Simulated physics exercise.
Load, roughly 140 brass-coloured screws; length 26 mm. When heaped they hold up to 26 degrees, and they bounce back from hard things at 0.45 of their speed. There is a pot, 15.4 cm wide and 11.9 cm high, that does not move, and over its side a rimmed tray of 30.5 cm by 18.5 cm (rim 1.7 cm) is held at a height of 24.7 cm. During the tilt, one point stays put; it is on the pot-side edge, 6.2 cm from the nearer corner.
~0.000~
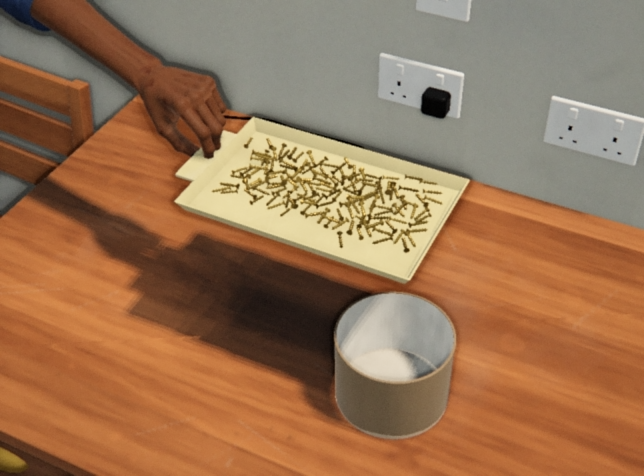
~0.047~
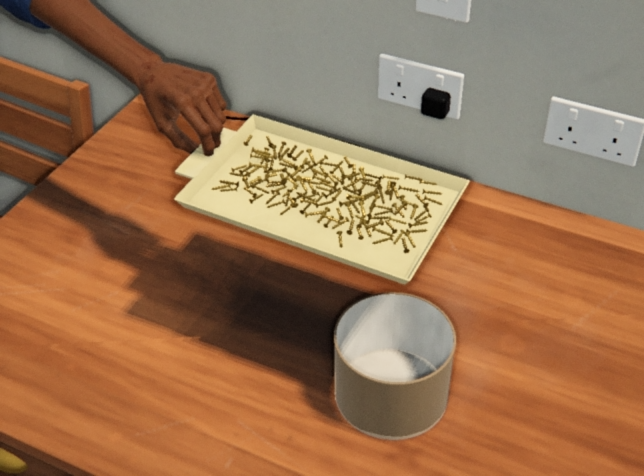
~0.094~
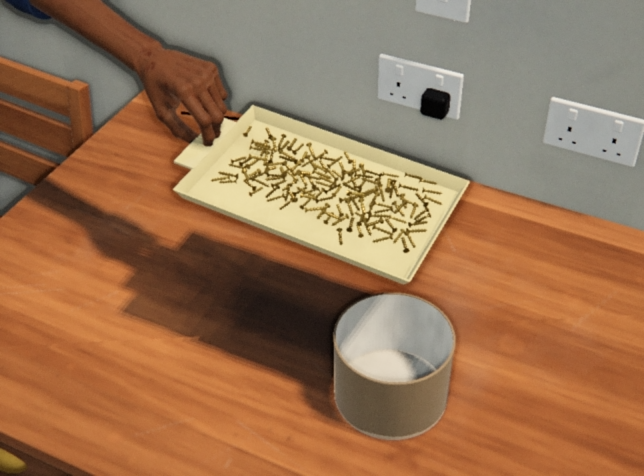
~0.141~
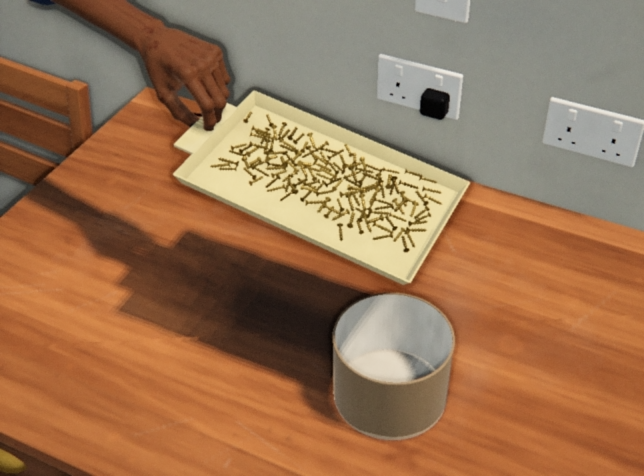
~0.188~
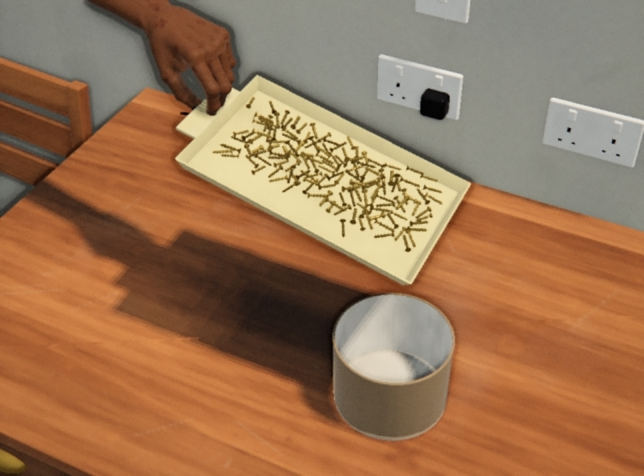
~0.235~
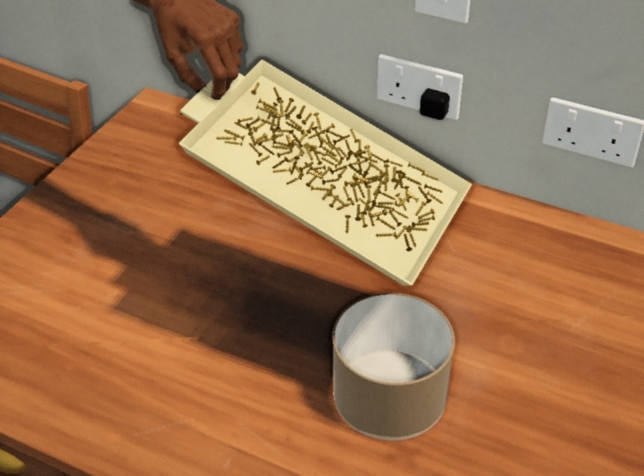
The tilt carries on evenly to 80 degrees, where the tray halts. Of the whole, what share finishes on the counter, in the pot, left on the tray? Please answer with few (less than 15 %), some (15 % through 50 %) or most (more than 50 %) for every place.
Counter: Most, pot: Few, tray: Few.
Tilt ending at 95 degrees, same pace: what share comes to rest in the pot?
Then about 10 per cent.
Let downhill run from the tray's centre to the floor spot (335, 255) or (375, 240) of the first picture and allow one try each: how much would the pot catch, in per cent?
First try: Around 70 percent; second try: Around 20 percent.
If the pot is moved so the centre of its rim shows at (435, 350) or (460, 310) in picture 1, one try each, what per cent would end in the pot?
Roughly 50 and 50 percent.
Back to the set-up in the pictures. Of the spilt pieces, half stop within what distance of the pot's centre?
About 20 cm from the centre.
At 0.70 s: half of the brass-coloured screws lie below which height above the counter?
Some 26 cm above the counter.
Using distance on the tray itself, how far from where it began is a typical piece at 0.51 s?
I'd say close to 6 centimetres.
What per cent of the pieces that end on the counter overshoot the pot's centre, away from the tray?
I'd put it at close to 100 per cent.
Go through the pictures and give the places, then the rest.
The first picture shows tray tilt 0 degrees, front corners at (184, 199) and (405, 273); middle of the pieces at (334, 193); pot at (395, 335).
The second picture shows tray tilt 1 degrees, front corners at (183, 197) and (406, 274); middle of the pieces at (333, 192).
The third picture shows tray tilt 4 degrees, front corners at (183, 188) and (406, 274), lowest corner right front; middle of the pieces at (333, 188).
The fourth picture shows tray tilt 9 degrees, front corners at (183, 173) and (406, 275), lowest corner right front; middle of the pieces at (334, 181).
The fifth picture shows tray tilt 14 degrees, front corners at (185, 158) and (407, 276), lowest corner right front; middle of the pieces at (337, 175).
The sixth picture shows tray tilt 19 degrees, front corners at (189, 143) and (408, 276), lowest corner right front; middle of the pieces at (340, 169); pot at (394, 336). The tray's pace is about 110 degrees a second.
After 0.51 s, tilt 49 degrees; the tray holds 100 %, the pot 0 %.
After 0.70 s, tilt 70 degrees; the tray holds 55 %, the pot 0 %.
After 1.01 s, tilt 80 degrees; the tray holds 0 %, the pot 5 %.
In the end, at 2.2 s, counter 95 %, pot 5 %, tray 0 %.
